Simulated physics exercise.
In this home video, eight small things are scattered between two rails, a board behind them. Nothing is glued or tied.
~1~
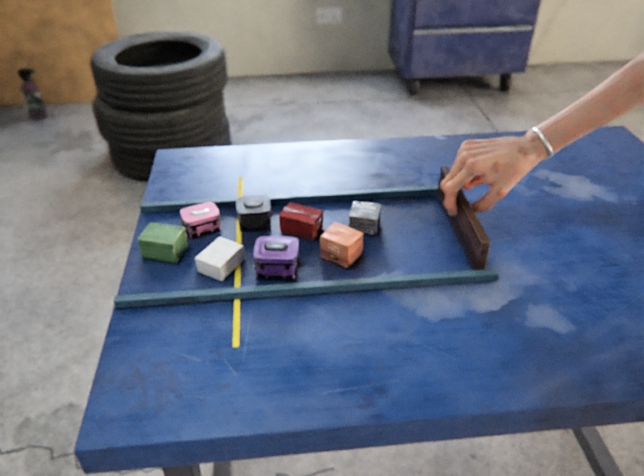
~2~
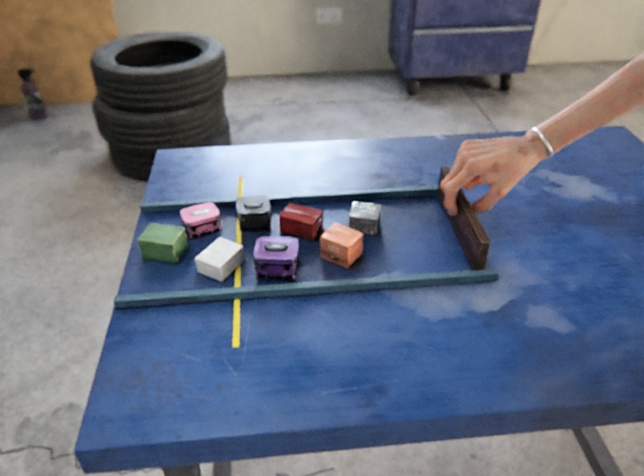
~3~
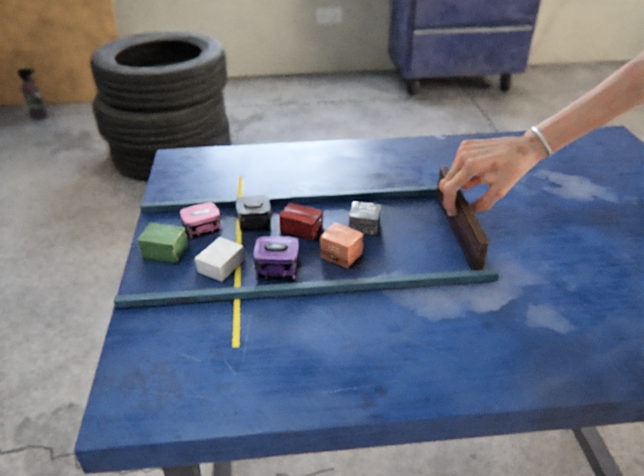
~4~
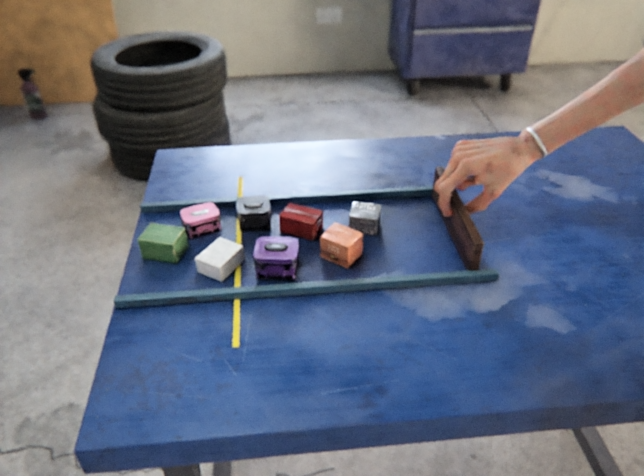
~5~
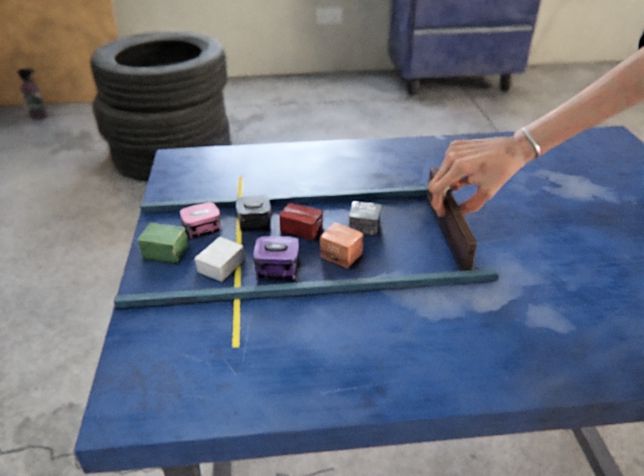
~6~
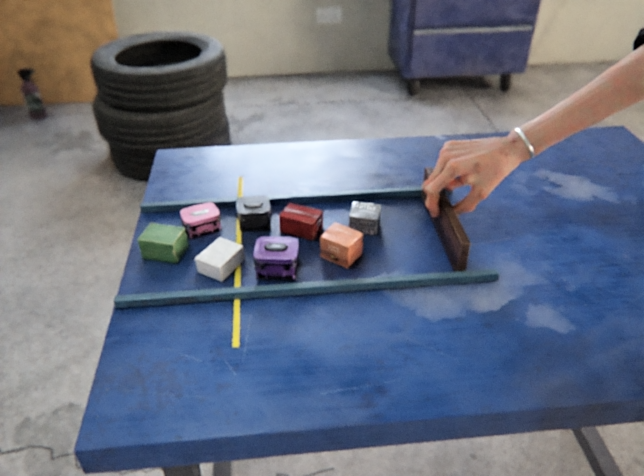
A hand held a dark board upright between two rails on a blue table, then slid it slightly left toward several small colourful cases and blocks, which stayed still around a yellow line.
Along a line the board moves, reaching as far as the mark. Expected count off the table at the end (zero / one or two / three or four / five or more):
Expected count: Zero.
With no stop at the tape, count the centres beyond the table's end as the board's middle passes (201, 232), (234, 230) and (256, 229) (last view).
Per position: 1 / 0 / 0.
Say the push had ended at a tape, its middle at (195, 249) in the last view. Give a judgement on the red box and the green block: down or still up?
The red box stays put, the green block goes down.
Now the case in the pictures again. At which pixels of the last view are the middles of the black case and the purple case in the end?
Final centres, first then second: (220, 210), (195, 268).
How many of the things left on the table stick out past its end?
The count is 1.
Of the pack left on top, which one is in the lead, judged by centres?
The green block.
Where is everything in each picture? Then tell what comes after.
The first frame shows green block (164, 243); pink case (201, 220); white block (221, 259); board (461, 216); tape (239, 246).
The second frame shows pink case (201, 221); purple case (277, 258).
The third frame shows white block (221, 259); grey box (365, 218).
The fourth frame shows green block (164, 243); board (455, 216).
The fifth frame shows pink case (201, 221); black case (254, 213).
The sixth frame shows green block (164, 243); pink case (201, 221); white block (221, 259); board (443, 217); tape (239, 246).
A little later, none off yet; green block at rest near (164, 243); pink case at rest near (201, 221); white block at rest near (221, 259).
When it is over, the number that fall off is zero.
